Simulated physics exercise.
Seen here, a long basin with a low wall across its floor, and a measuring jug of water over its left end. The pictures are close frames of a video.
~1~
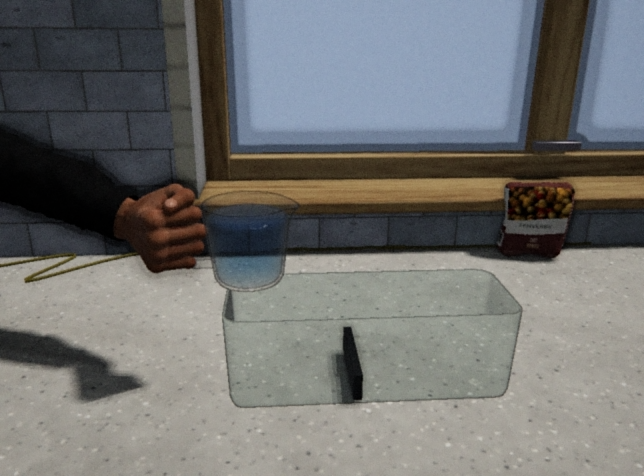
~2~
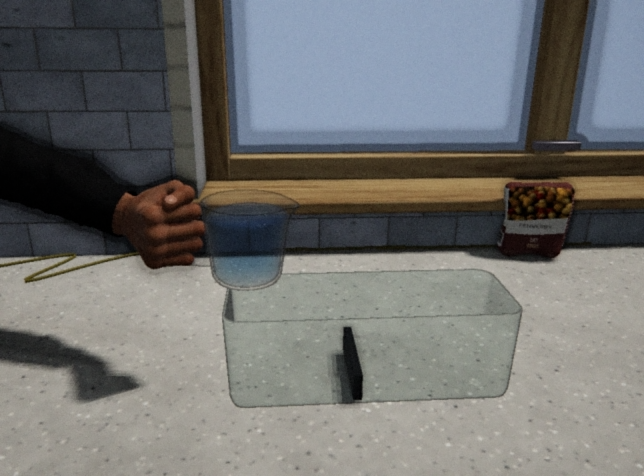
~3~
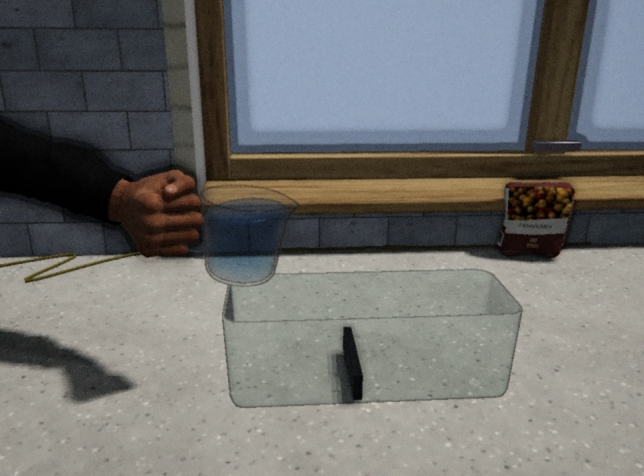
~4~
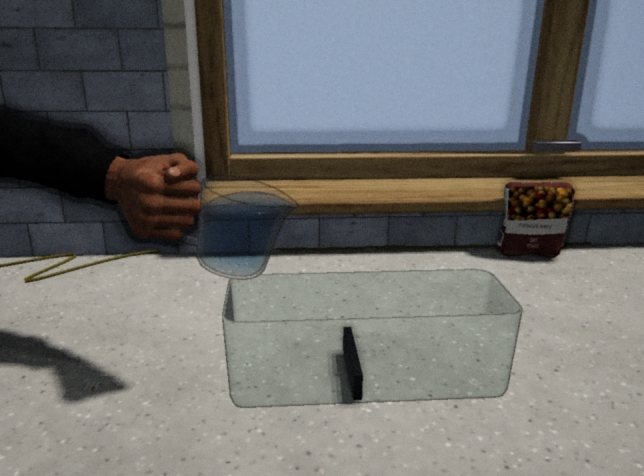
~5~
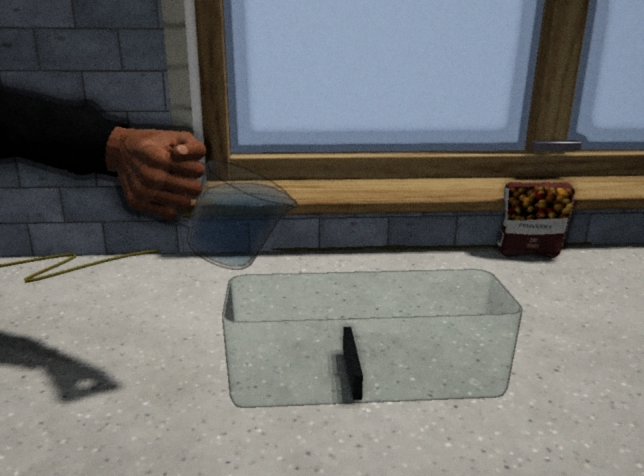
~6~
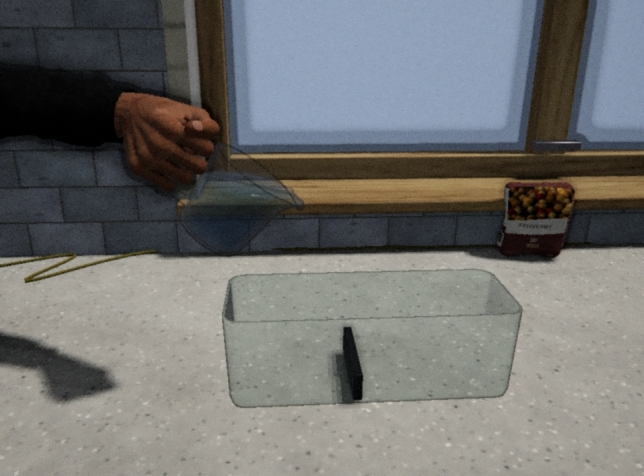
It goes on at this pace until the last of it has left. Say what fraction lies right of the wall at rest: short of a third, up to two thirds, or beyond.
It comes to over two thirds.
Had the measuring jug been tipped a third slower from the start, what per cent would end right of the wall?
Near 90 %.
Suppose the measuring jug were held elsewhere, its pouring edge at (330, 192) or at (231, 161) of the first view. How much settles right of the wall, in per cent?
In turn 75 and 20 in a hundred.
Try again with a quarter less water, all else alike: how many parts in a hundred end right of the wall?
Some 75 per cent.
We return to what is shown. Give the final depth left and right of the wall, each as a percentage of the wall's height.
Some 10 per cent left and 50 right.
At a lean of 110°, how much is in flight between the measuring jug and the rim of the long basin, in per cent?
It comes to 45 per cent or so.
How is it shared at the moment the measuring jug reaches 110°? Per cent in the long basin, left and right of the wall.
Left: 5 %. Right: 10 %.
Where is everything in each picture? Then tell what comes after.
In the first frame, it leans 0°; its right rim is at (299, 204); the water meets the walls at (207, 215) and (289, 213); the long basin's rim runs from (227, 299) to (506, 291); the wall's top is at (352, 350).
In the second frame, it leans 2°; its right rim is at (299, 204); the water meets the walls at (206, 214) and (288, 211).
In the third frame, it leans 7°; its right rim is at (299, 204); the water meets the walls at (205, 212) and (289, 207).
In the fourth frame, it leans 15°; its right rim is at (299, 204); the water meets the walls at (203, 205) and (291, 202).
In the fifth frame, it leans 25°; its right rim is at (298, 205); the water meets the walls at (202, 193) and (295, 199); 1 per cent is over the edge.
In the sixth frame, it leans 38°; its right rim is at (298, 205); the water meets the walls at (195, 188) and (289, 194); 2 per cent is over the edge.
A moment on, the measuring jug is tipped right over and 43 per cent is still to pour, 3 is left of the wall and 8 right of it.
Next, the measuring jug is tipped right over and 0 per cent is still to pour, 4 is left of the wall and 84 right of it.
Then the measuring jug is tipped right over and 0 per cent is still to pour, 10 is left of the wall and 81 right of it.
Later the measuring jug is tipped right over and 0 per cent is still to pour, 14 is left of the wall and 81 right of it.
Finally, 14 per cent lies left of the wall, 81 right of it and 5 outside.
